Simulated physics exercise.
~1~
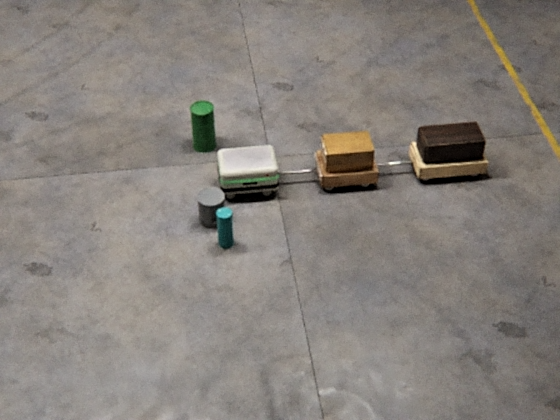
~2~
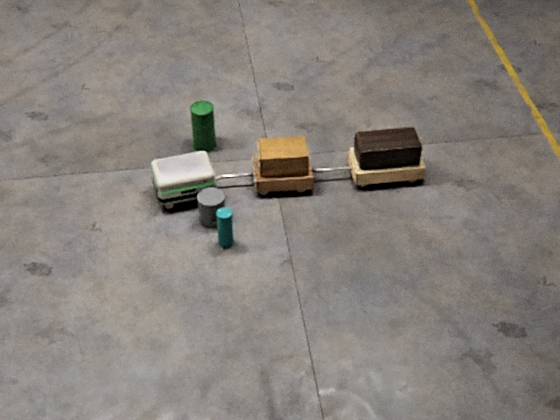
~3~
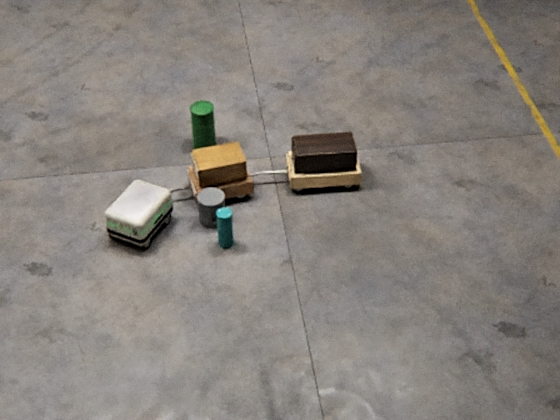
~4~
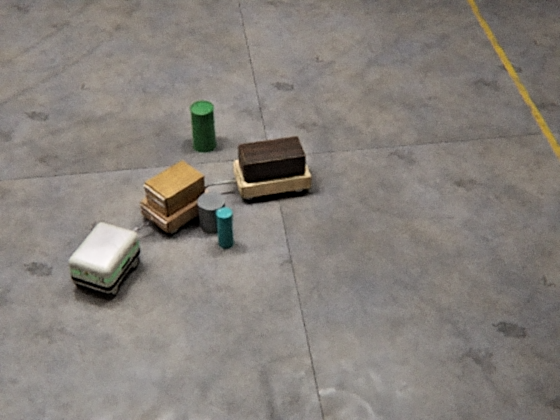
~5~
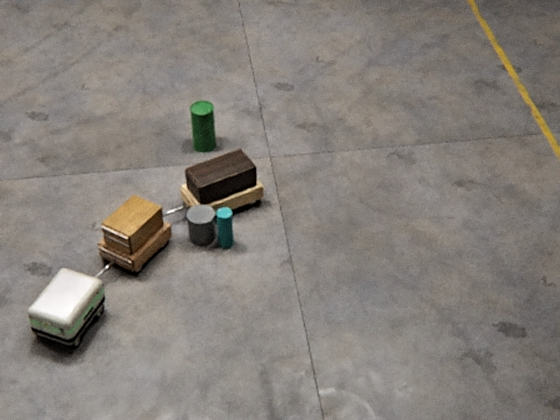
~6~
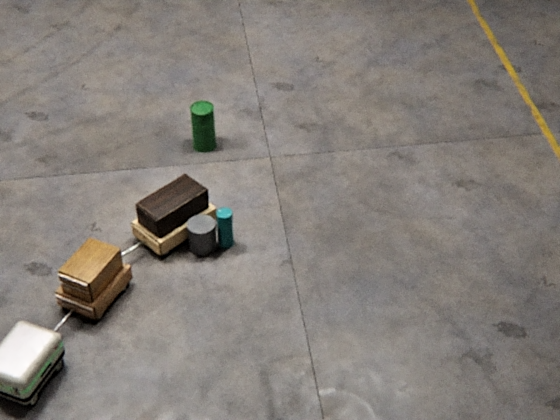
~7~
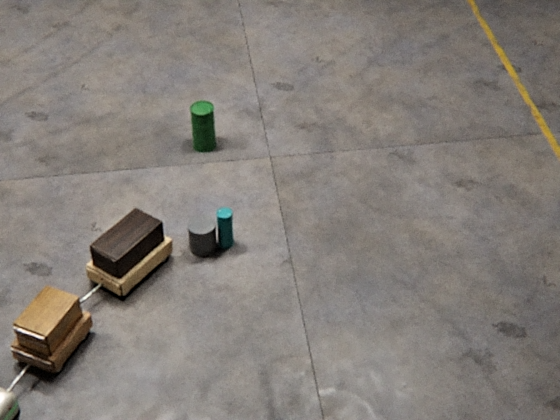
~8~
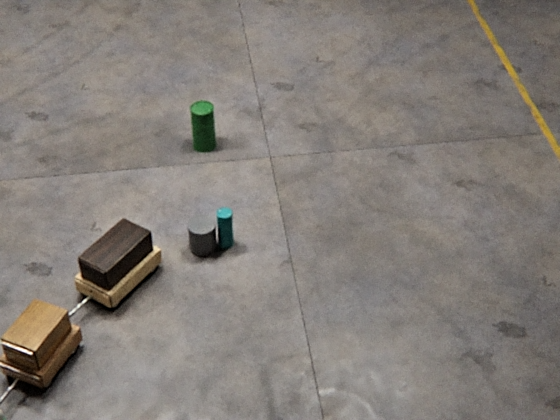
A small white-and-green tug pulls two low wooden carts, one with a tan box and the other with a dark brown box, across a grey concrete floor seen from above. A green drum stands behind their path, with a grey pail and a slim turquoise canister in front. The tug heads left between them, then curves toward the lower left with the carts following. As the rear cart rounds the bend, the pail shifts slightly left and down, staying upright. The tug leaves view at the lower left, and both carts halt nearby, while the drum and canister remain in place.
